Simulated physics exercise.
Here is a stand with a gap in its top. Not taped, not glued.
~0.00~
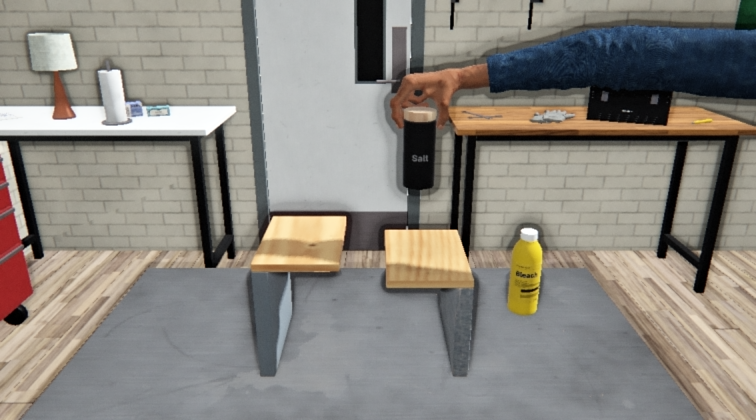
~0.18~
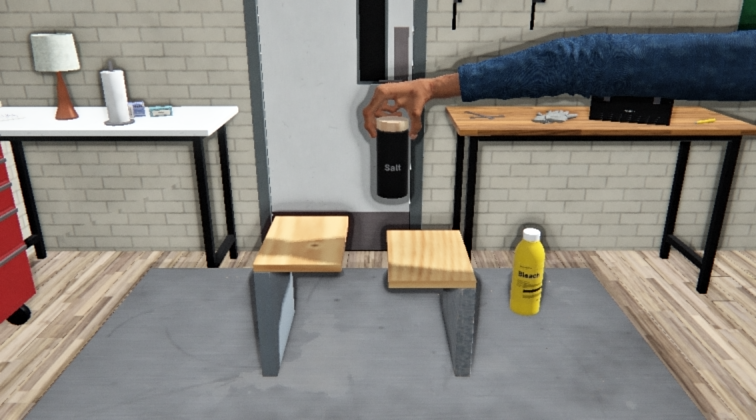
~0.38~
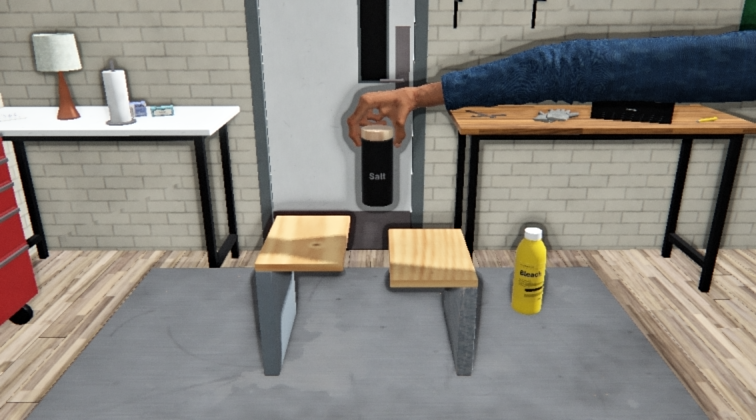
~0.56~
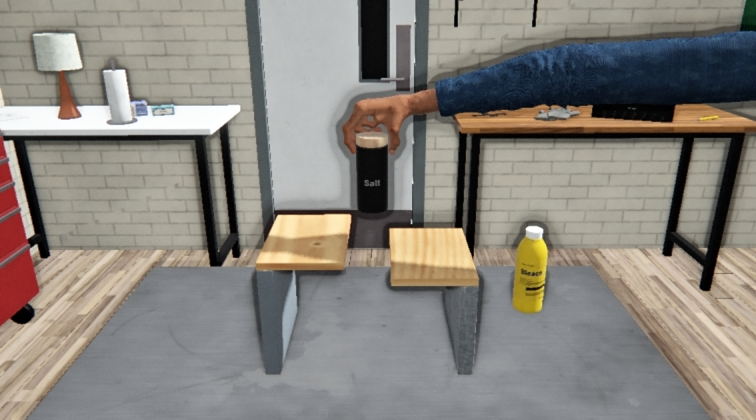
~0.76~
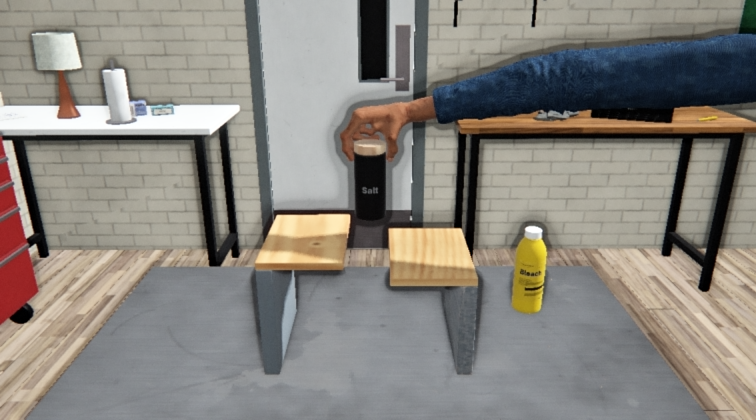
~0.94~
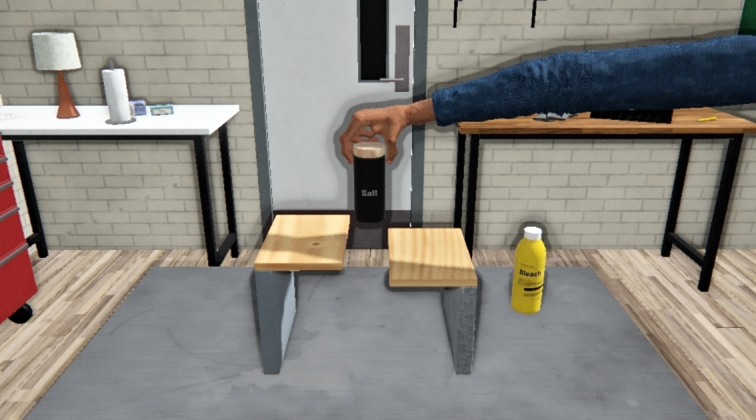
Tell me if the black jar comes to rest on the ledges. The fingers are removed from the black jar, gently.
It makes it through.
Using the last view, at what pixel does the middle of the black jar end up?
The object ends up somewhere near (371, 311).
After 1.14 s, black jar shifted about its own width near (370, 229).
After 1.24 s, black jar shifted well along near (371, 311).
After 1.34 s, black jar shifted well along near (371, 302).
In the end (1.9 s), moved from the start, black jar; yellow bottle unmoved. At the end, from the last picture's camera, black jar near (371, 311). The jar reaches the table.
